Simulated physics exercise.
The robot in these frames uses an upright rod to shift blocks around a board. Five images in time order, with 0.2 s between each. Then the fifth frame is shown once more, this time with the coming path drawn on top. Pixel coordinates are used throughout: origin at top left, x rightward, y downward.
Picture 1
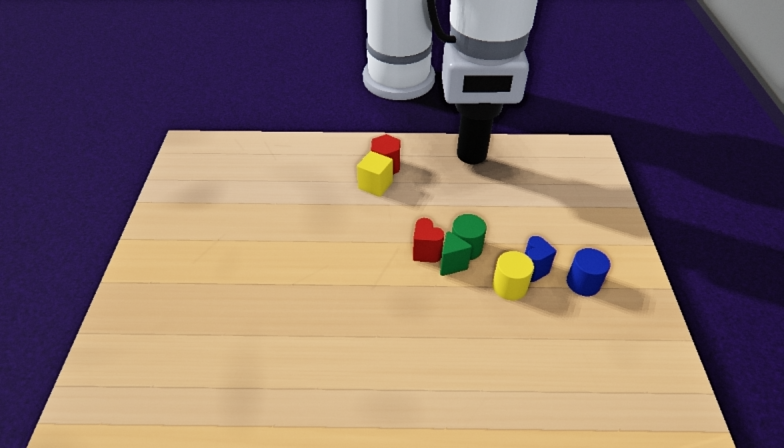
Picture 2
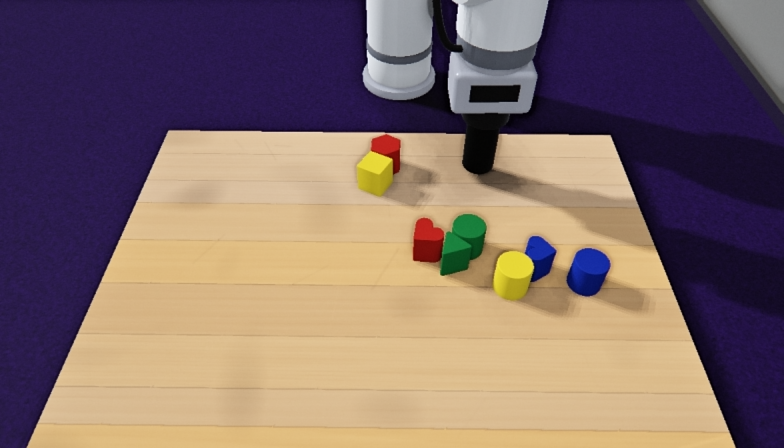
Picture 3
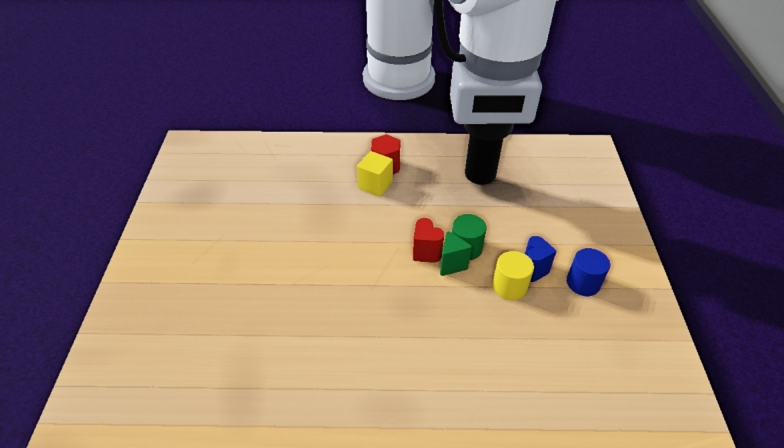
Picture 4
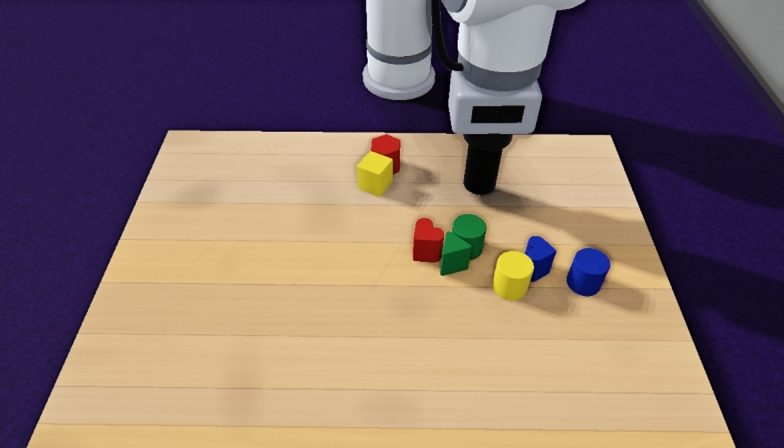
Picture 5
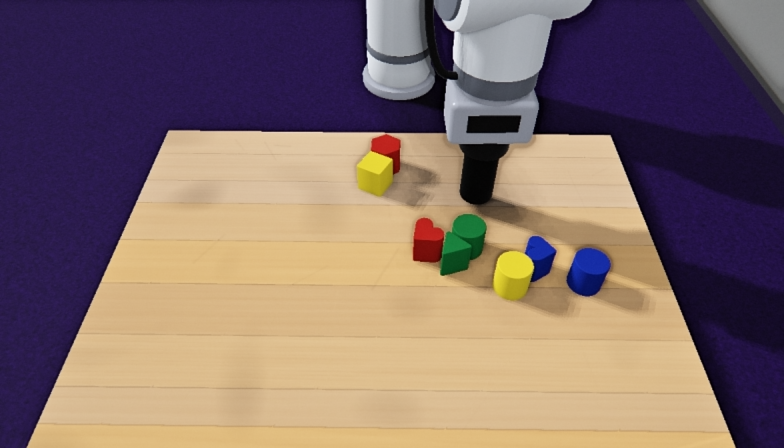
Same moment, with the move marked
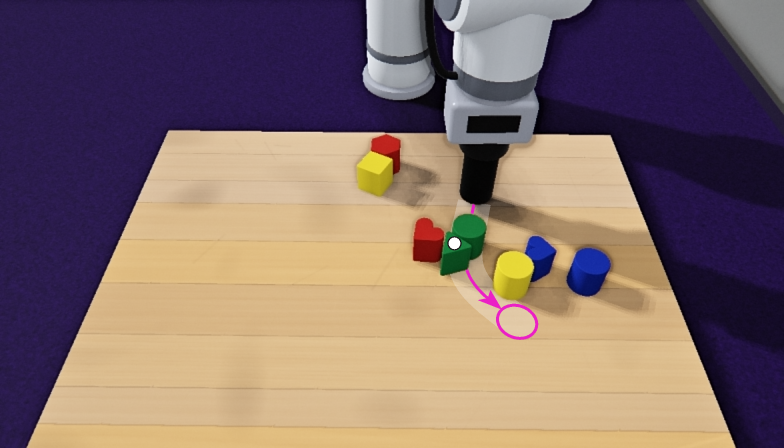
A robot arm with an upright black rod moves a short way forward over a wooden board, drifting slightly right and then slightly left, nearing a green cylinder, while the red, yellow, green and blue blocks stay still.
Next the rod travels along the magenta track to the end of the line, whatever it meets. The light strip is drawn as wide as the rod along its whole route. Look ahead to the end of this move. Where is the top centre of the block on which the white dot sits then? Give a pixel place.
Around pixel (435, 271).
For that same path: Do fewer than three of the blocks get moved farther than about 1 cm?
No, I don't think so.
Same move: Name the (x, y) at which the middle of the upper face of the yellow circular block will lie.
My prediction: (541, 274).
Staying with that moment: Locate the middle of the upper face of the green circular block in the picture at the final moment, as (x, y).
It ends at (468, 299).
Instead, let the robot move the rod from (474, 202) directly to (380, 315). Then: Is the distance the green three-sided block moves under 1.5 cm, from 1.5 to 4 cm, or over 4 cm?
It shifts by 1.5 to 4 cm.
Path on the board, from (474, 202) via (467, 240) and (474, 283), ending at (517, 321); the dot is on the green three-sided block.
The first path, step by step. One third of the way, rod (468, 233); green three-sided block (446, 258), turned 10° clockwise; green circular block (466, 244).
Two thirds of the way, rod (475, 276); green three-sided block (435, 271), turned 45° clockwise; green circular block (466, 289).
At the end, rod (519, 314); red heart block in place; green three-sided block (435, 271), turned 45° clockwise; green circular block (468, 299); yellow circular block (541, 274).
